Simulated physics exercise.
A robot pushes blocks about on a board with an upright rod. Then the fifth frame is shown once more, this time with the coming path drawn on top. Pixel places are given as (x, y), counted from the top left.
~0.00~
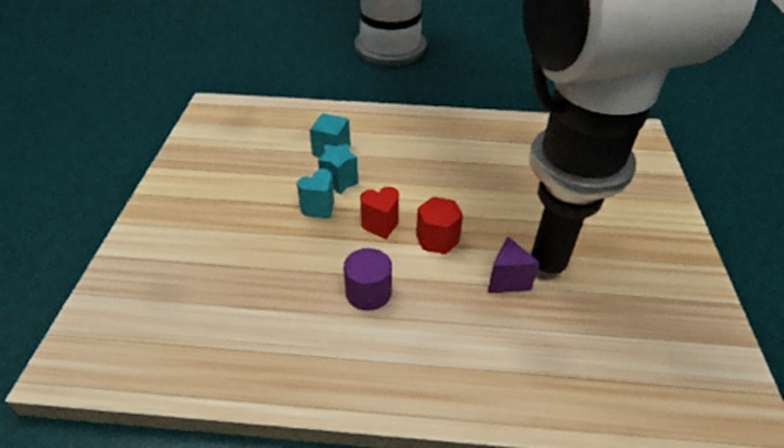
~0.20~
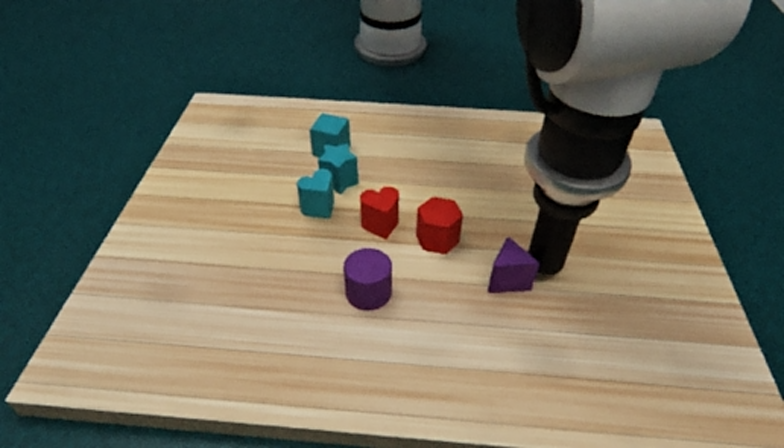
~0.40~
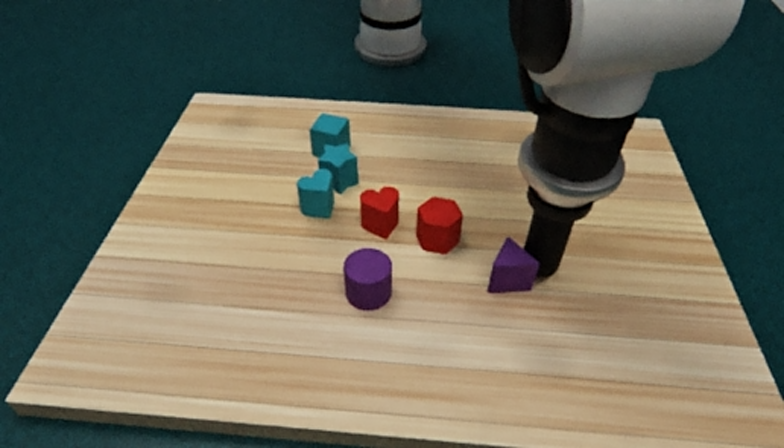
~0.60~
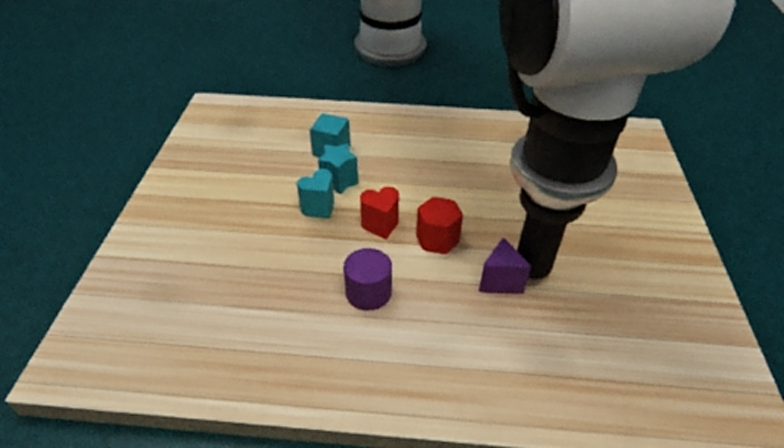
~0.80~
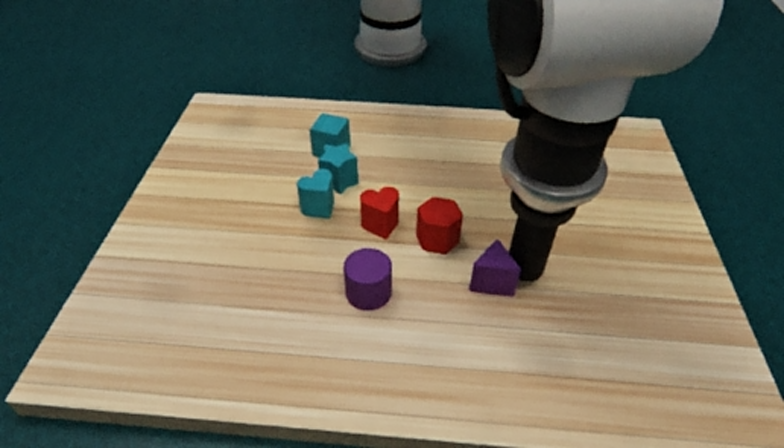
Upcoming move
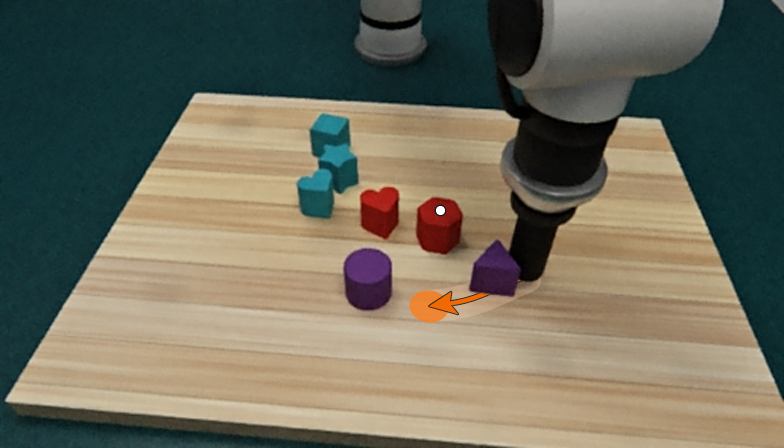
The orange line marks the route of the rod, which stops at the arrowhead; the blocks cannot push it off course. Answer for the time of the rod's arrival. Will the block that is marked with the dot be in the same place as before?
I'd say yes.
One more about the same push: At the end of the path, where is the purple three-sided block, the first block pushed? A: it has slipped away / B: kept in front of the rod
Letter B.
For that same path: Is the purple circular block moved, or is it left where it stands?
That block ends up displaced.
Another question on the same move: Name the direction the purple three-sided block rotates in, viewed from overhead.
Its rotation is clockwise.
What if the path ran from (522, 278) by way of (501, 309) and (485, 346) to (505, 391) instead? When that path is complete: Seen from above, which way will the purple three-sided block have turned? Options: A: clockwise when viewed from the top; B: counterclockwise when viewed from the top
A.
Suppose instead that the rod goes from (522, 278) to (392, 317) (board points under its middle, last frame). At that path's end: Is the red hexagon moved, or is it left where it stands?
By the last moment of the path, the red hexagon has stayed put.
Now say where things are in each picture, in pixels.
The first frame shows rod's lower end at (549, 261); purple circular block at (368, 264); red hexagon at (440, 211); purple three-sided block at (514, 254).
The second frame shows rod at (545, 262); blocks still.
The third frame shows rod at (539, 264); blocks still.
The fourth frame shows rod at (533, 266); purple three-sided block at (507, 255).
The fifth frame shows rod at (525, 269); purple circular block at (368, 264); red hexagon at (440, 211); purple three-sided block at (498, 256).
Drawn move, from (522, 278) via (479, 296), ending at (429, 306); the dot is on the red hexagon.
What follows on the original path. Halfway along, rod at (481, 287); purple three-sided block at (449, 268), turned 35° clockwise.
At the end, rod at (430, 297); purple circular block at (347, 264); red hexagon still; purple three-sided block at (395, 278), turned 35° clockwise.
